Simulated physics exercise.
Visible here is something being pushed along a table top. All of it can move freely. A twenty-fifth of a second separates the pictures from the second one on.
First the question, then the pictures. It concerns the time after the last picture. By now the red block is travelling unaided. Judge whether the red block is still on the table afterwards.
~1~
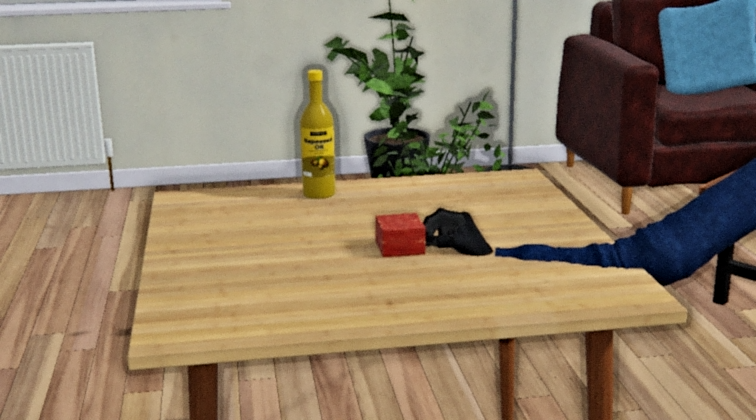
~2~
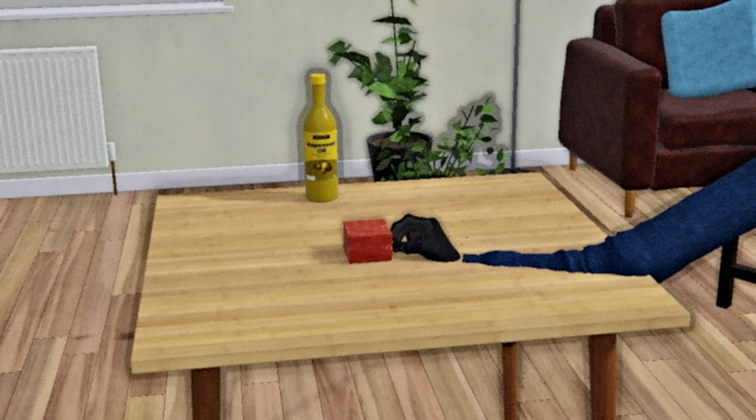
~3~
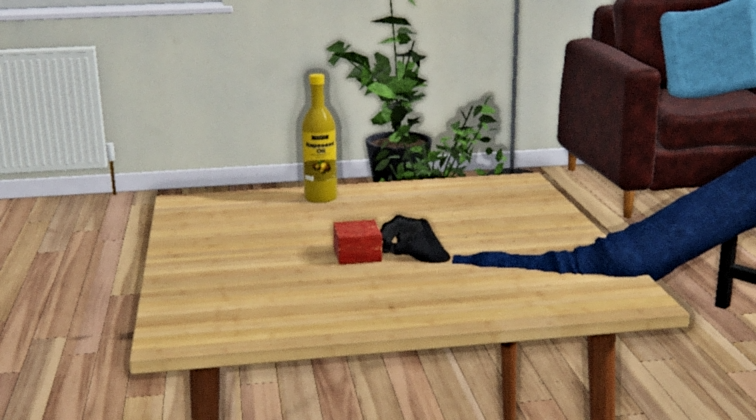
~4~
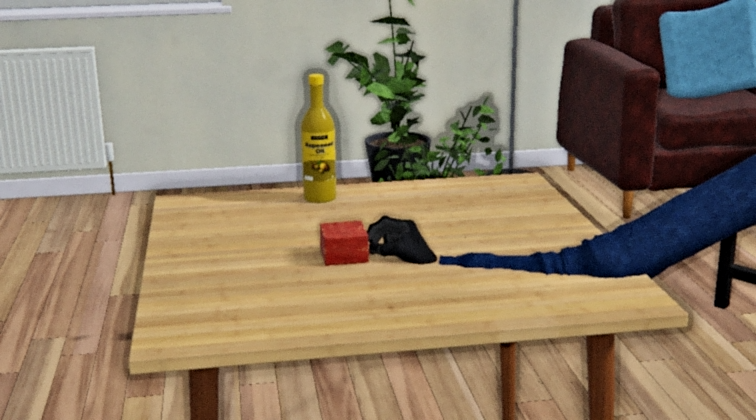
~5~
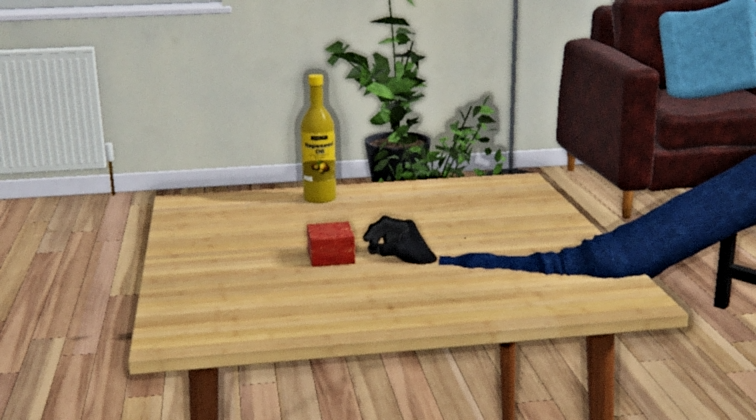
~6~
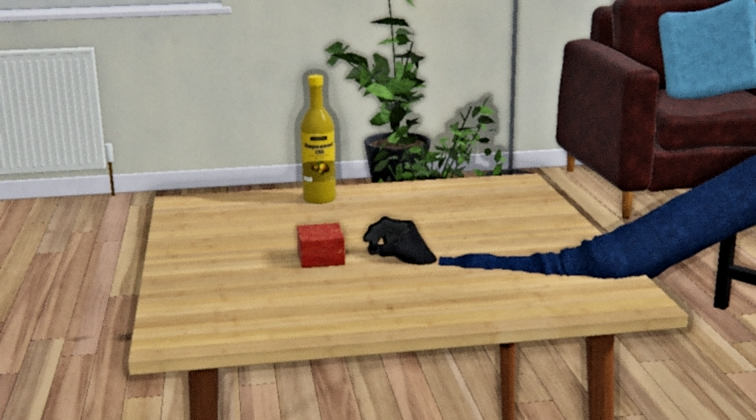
It is still on the table.
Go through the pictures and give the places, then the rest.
The first picture shows under the hand; red block (400, 235).
The second picture shows under the hand; red block (367, 241).
The third picture shows under the hand; red block (357, 242).
The fourth picture shows red block (344, 243).
The fifth picture shows red block (330, 244) displaced a little.
The sixth picture shows red block (321, 245) displaced a little.
Then, 0.24 s past the last view, red block displaced about its own width near (311, 246).
Then, 0.48 s past the last view, red block resting near (311, 246).
Finally, moved from the start, red block. Final places as the last picture's camera would see them, red block near (311, 246).
